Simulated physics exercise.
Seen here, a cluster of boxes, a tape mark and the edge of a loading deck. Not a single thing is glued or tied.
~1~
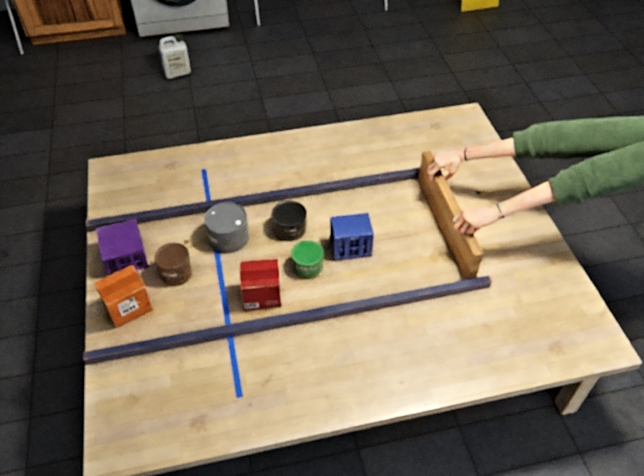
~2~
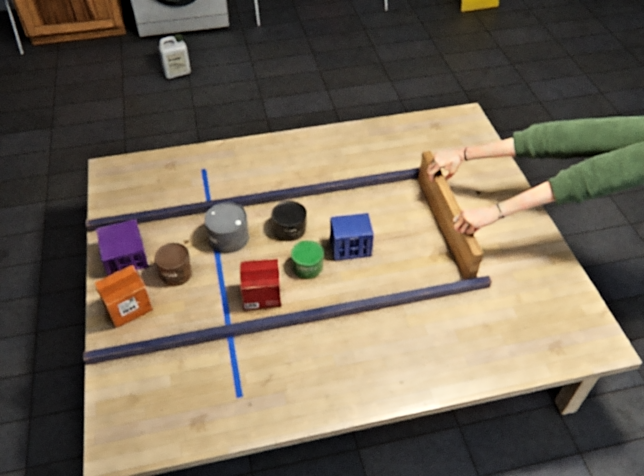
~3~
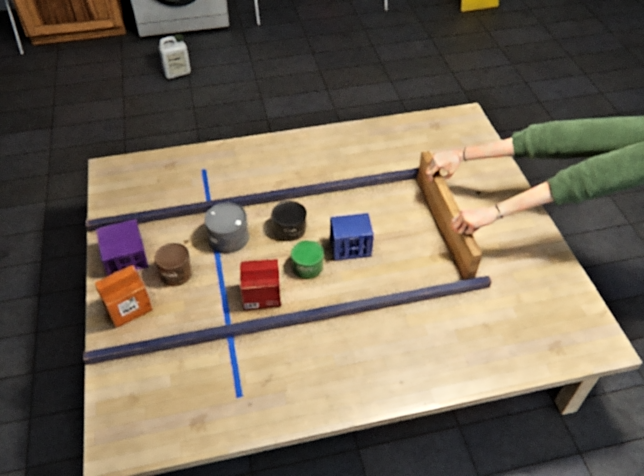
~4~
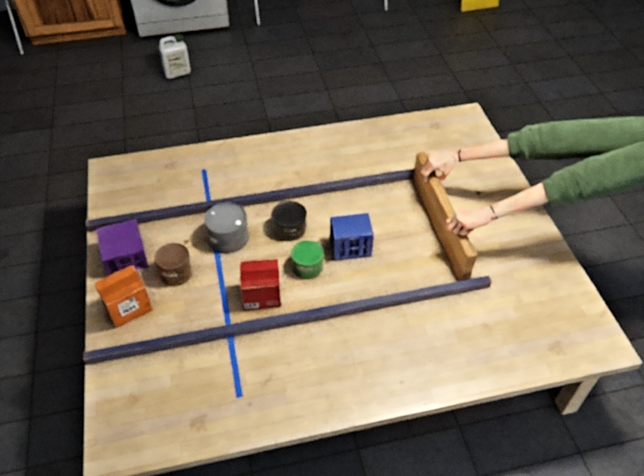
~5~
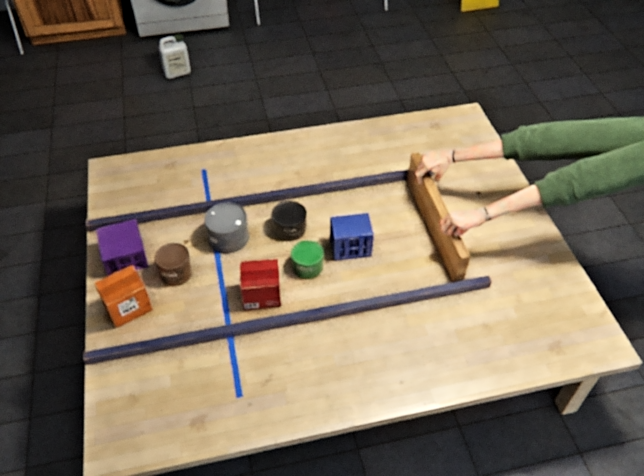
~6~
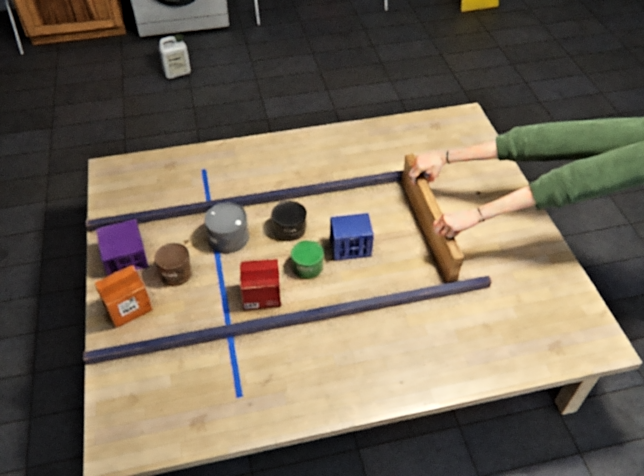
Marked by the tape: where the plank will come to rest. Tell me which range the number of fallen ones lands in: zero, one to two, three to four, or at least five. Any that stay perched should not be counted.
Not one drops off.
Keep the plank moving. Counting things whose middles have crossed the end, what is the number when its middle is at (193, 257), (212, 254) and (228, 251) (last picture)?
Going through the three places, I get 0, 0 and 0.
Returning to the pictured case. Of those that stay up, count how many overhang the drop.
Tally: 0.
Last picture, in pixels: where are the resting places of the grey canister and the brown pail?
Looks like one lands around (157, 237), and the other around (147, 267).
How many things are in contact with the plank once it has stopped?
Looks like 3 of them, all told.
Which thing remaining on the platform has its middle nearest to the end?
It would be the purple crate.
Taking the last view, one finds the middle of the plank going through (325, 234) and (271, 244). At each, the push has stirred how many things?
Tally: First 3; then 5.
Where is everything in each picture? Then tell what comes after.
Purple crate (122, 248); orange parcel (124, 297); brown pail (174, 265); plank (448, 213); tape (219, 266), in the first picture.
Orange parcel (124, 297); red box (261, 284), in the second picture.
Brown pail (174, 265); blue crate (351, 237), in the third picture.
Purple crate (122, 248); plank (442, 214), in the fourth picture.
Orange parcel (124, 297); black pail (289, 221), in the fifth picture.
Purple crate (122, 248); orange parcel (124, 297); brown pail (174, 265); plank (430, 216); tape (219, 266), in the sixth picture.
Early on, none off yet; purple crate at rest near (122, 248); orange parcel at rest near (124, 297); brown pail at rest near (174, 265).
Finally, the number that fall off is zero.
